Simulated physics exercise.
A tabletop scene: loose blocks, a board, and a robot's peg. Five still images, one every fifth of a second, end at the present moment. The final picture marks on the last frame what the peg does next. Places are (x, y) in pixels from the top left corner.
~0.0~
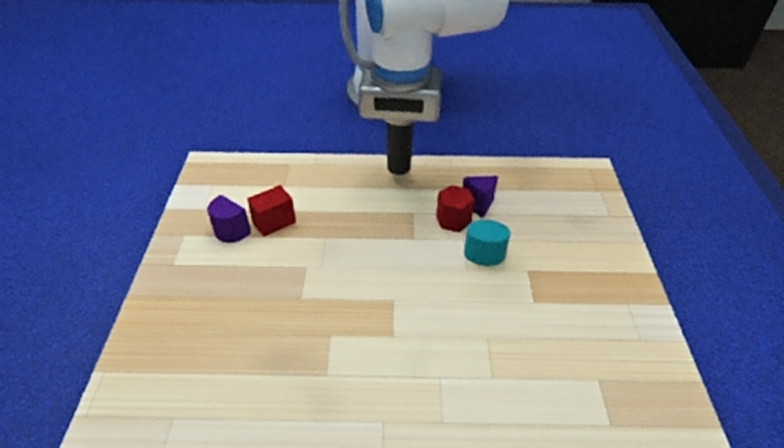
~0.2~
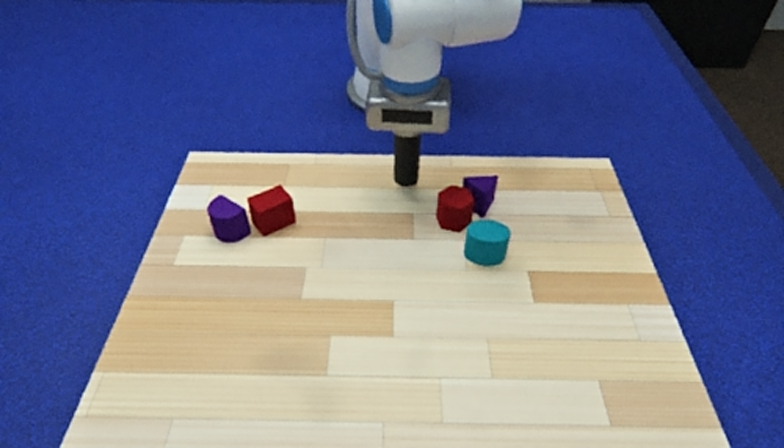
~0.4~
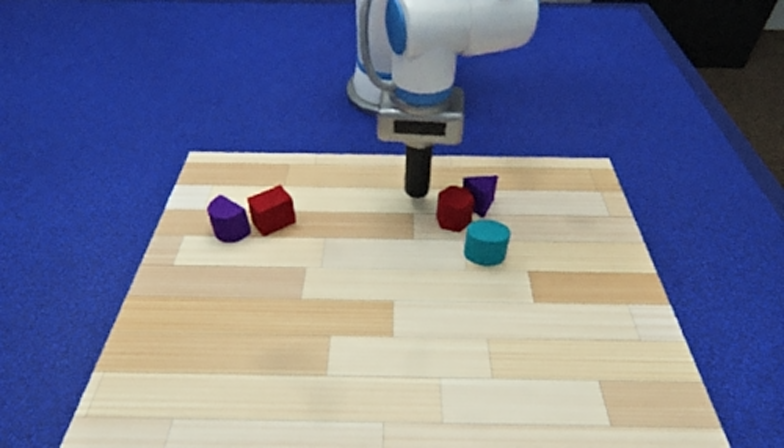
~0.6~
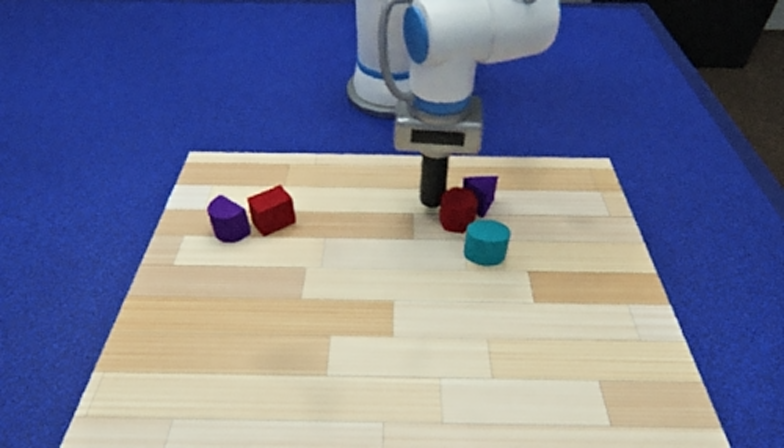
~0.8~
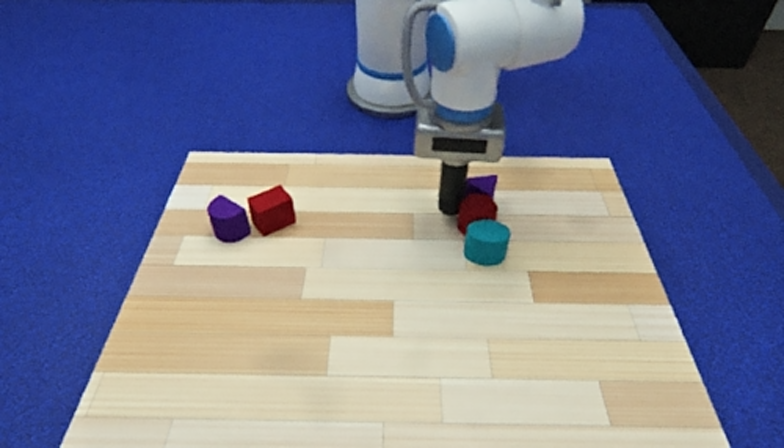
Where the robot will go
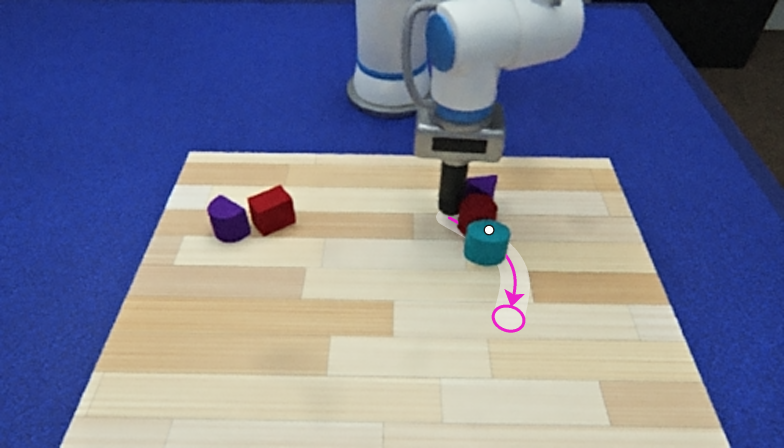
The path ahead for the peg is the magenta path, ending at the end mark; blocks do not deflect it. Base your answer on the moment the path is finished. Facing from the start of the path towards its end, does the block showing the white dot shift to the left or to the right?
Rightward.
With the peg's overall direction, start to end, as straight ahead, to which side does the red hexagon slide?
Shifts left.
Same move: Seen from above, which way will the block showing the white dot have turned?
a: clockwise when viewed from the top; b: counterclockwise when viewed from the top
a.
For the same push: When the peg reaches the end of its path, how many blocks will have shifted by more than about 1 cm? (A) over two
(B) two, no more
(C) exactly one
B - two, no more.
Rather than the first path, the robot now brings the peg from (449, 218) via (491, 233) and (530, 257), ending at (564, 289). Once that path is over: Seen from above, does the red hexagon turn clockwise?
I'd say no.
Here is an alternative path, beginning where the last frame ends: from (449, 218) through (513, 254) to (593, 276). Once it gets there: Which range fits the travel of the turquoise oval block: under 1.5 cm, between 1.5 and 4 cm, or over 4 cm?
Covers 1.5 to 4 cm.
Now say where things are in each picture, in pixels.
The first picture shows lower end of the peg at (399, 169), tops of blocks, red hexagon at (456, 196), purple triangle at (483, 181), turquoise oval block at (489, 230).
The second picture shows peg at (406, 180), blocks as before.
The third picture shows peg at (417, 191), blocks as before.
The fourth picture shows peg at (432, 200), red hexagon at (460, 197).
The fifth picture shows peg at (450, 208), red hexagon at (479, 204), purple triangle at (483, 181), turquoise oval block at (489, 230).
The drawn path runs from (449, 218) over (490, 241) and (515, 276) to (509, 318); the dot is on the turquoise oval block.
On the path given first. One third of the way, peg at (492, 231); red hexagon at (527, 222), turned 30° anticlockwise; turquoise oval block at (497, 240), turned 35° clockwise.
Two thirds of the way, peg at (517, 267); red hexagon at (543, 228), turned 55° anticlockwise; turquoise oval block at (502, 272), turned 75° clockwise.
At the end, peg at (511, 309); red hexagon at (543, 228), turned 55° anticlockwise; purple triangle not moved; turquoise oval block at (480, 300), turned 110° clockwise.
